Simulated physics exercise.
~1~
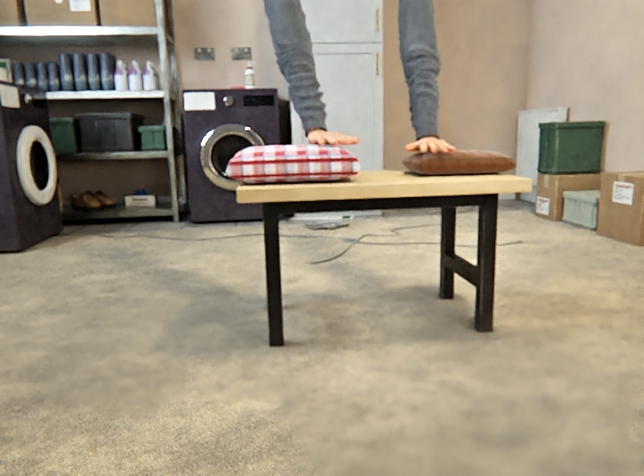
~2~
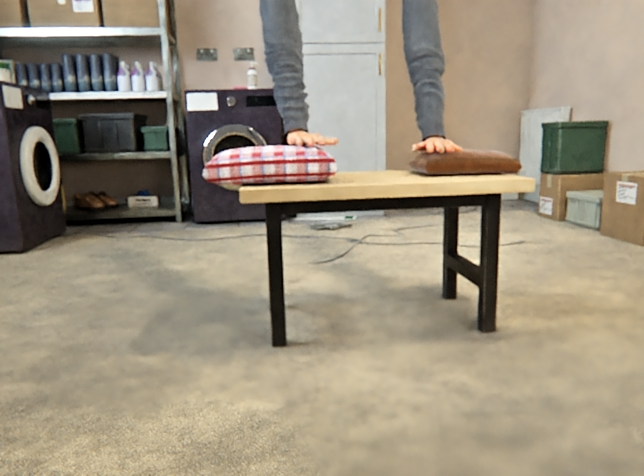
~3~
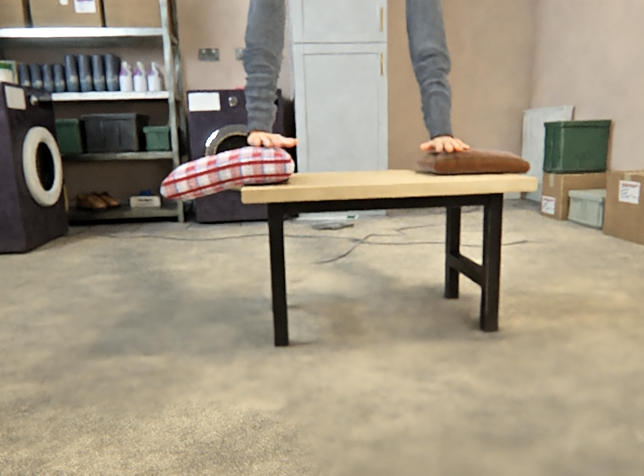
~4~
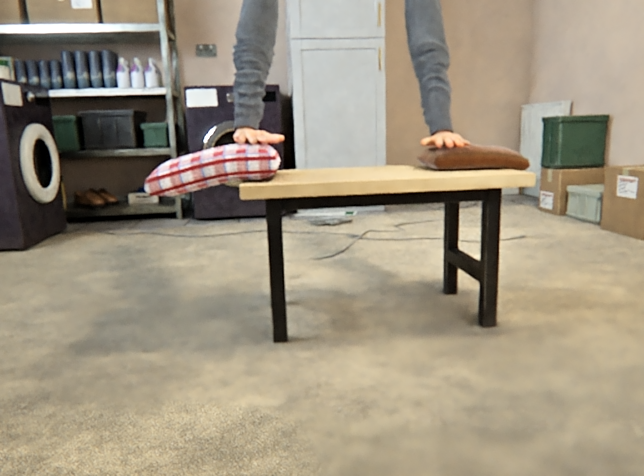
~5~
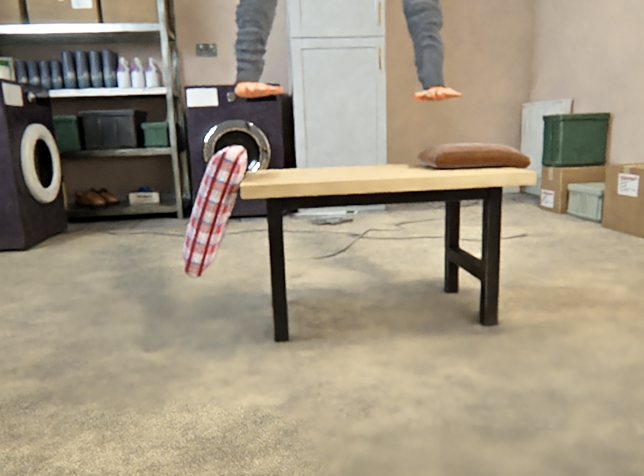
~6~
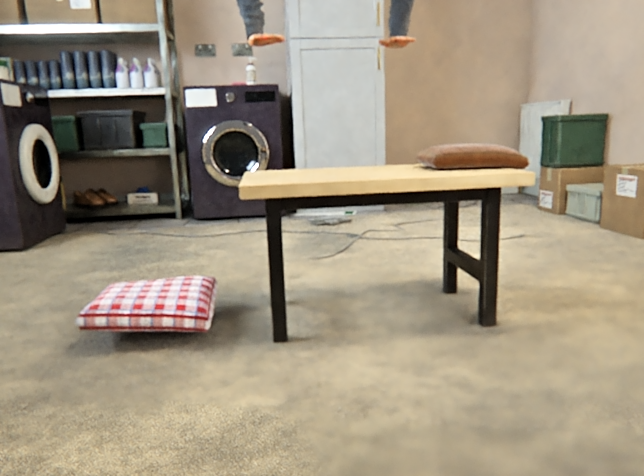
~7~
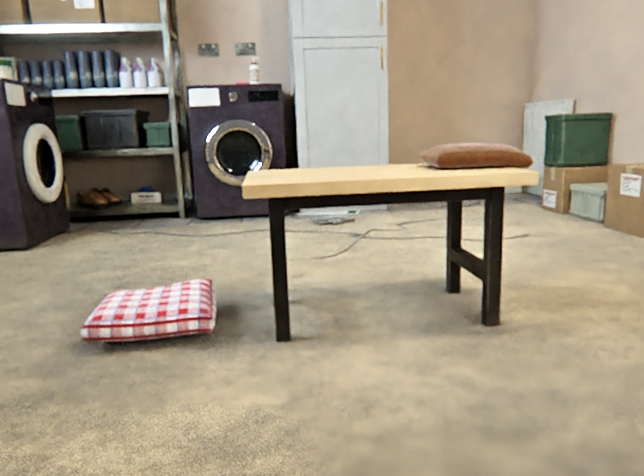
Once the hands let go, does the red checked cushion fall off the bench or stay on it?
The red checked cushion tips over the left end of the bench and falls to the floor. The brown bag stays where it is on the bench.
